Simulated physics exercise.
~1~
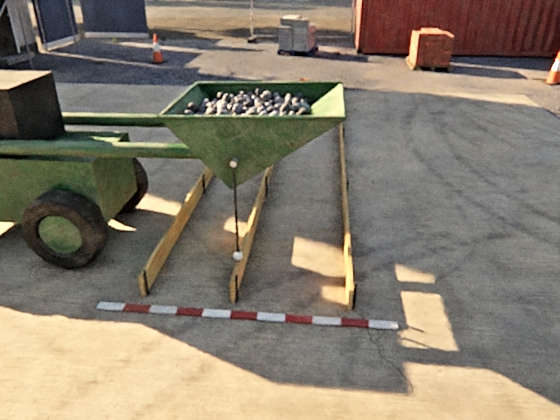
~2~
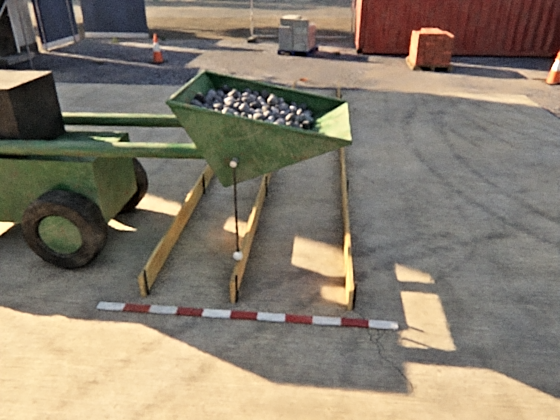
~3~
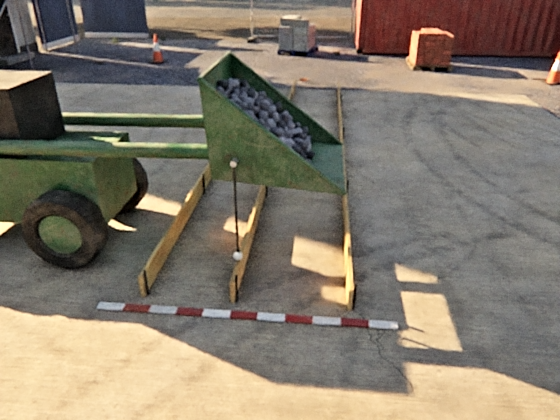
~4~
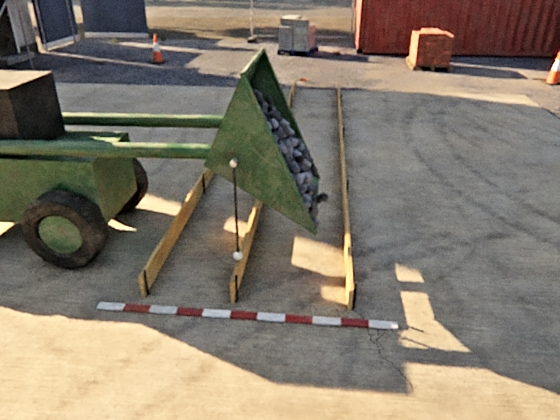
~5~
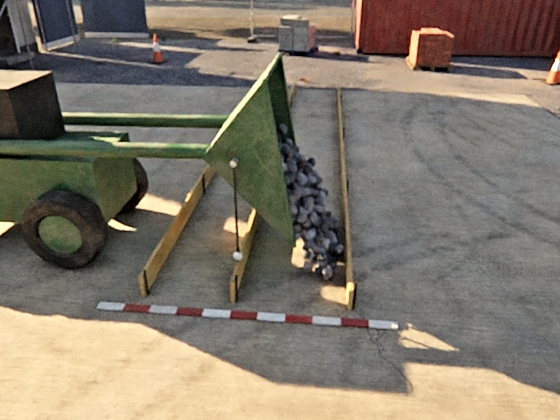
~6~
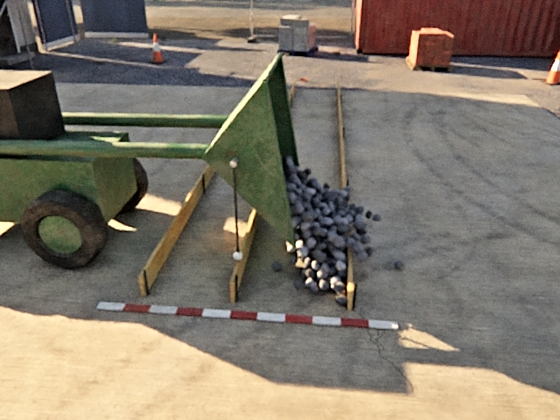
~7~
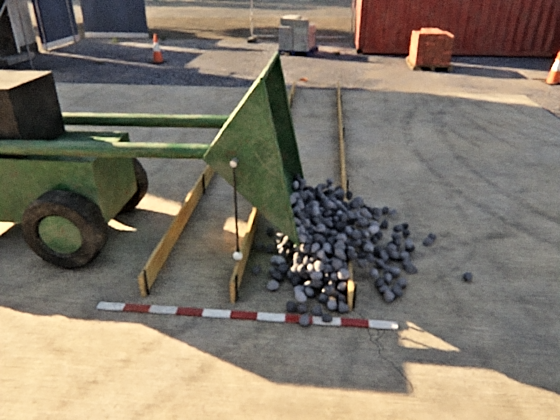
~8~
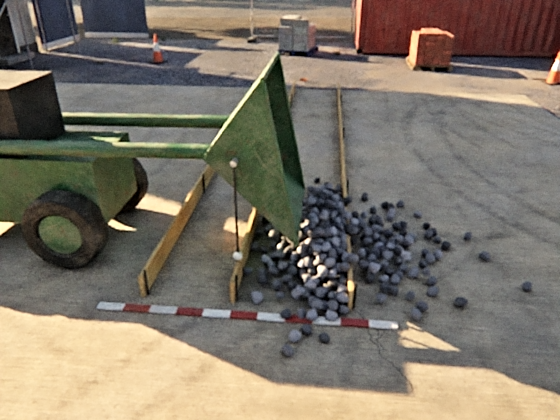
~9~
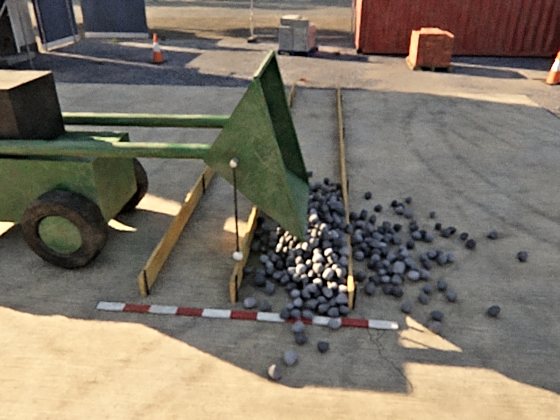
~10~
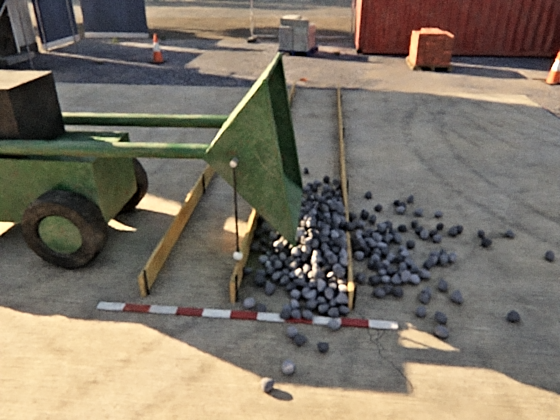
The footage shows a green loader tipping its raised bucket of round grey stones forward over three boards laid on concrete. The stones slide out, pile up around the far board and spill beyond it, a few rolling past the red and white strip as the bucket stays tilted.
